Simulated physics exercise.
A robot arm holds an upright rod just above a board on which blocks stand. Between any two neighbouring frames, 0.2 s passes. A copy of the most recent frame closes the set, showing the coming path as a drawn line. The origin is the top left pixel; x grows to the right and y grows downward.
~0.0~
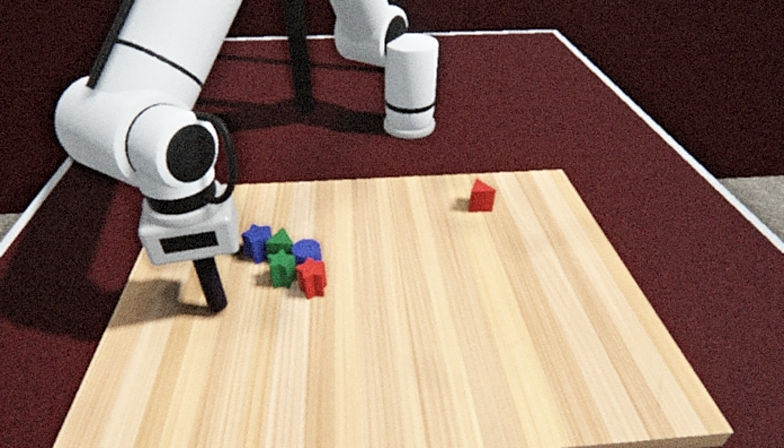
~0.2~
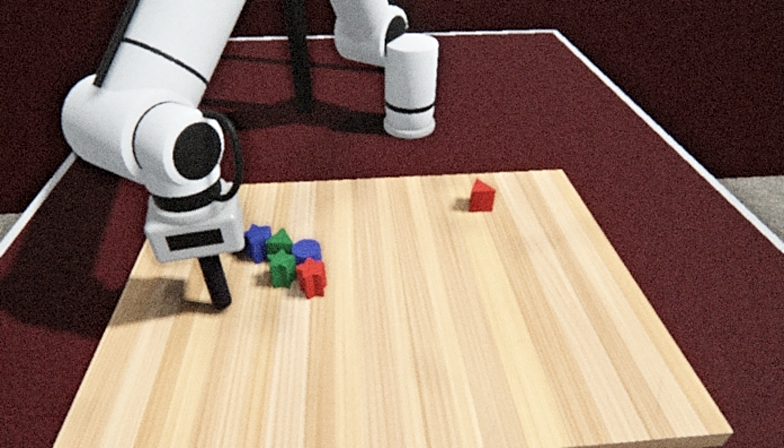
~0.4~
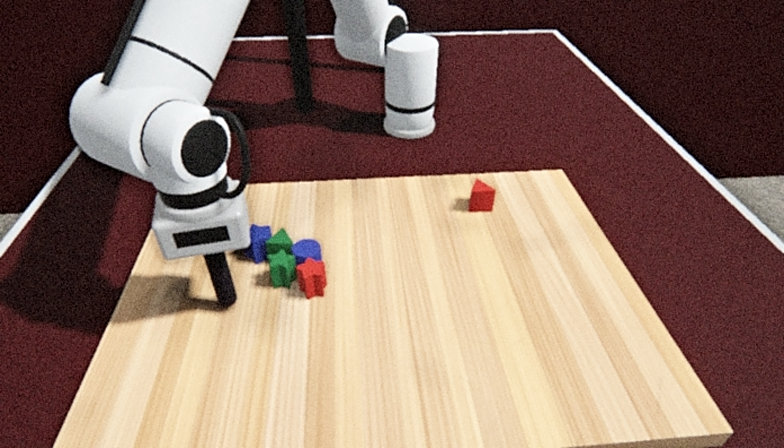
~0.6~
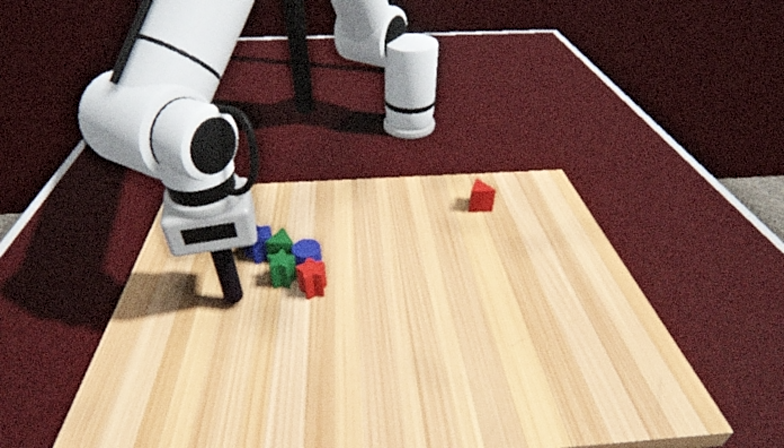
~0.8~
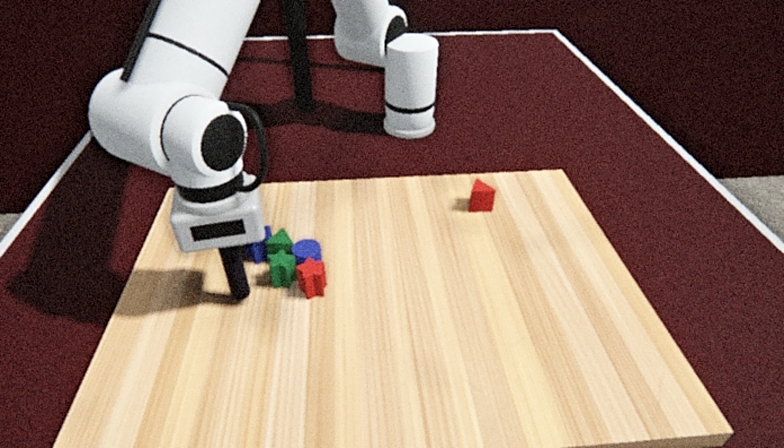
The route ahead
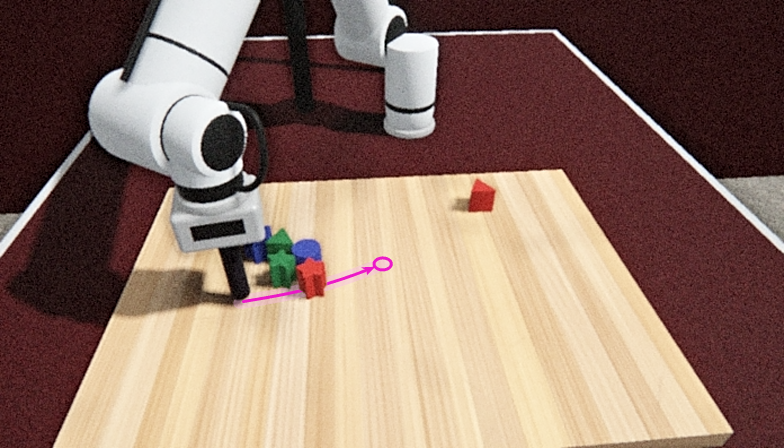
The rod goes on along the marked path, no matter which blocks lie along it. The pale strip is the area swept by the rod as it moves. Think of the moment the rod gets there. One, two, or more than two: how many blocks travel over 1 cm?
The push will move one block.
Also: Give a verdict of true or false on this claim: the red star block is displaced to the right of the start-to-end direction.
It is true.
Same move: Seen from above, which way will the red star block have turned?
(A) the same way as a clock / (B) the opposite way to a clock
Choice A: The same way as a clock.
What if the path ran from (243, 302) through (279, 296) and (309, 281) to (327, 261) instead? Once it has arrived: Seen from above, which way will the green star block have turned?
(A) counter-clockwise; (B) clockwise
Letter A.
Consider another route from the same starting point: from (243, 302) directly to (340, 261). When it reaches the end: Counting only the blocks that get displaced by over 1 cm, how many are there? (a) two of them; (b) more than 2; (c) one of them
a (two of them)
The line goes from (243, 302) through (318, 286) to (383, 264).
The first path, step by step. One third of the way, rod at (293, 285); green star block at (282, 258), turned 30° anticlockwise; red star block at (314, 267).
Two thirds of the way, rod at (341, 272); green star block at (282, 258), turned 35° anticlockwise; red star block at (358, 260), turned 45° clockwise.
At the end, rod at (383, 257); green star block at (282, 258), turned 35° anticlockwise; blue circle unmoved; red star block at (378, 258), turned 105° clockwise.
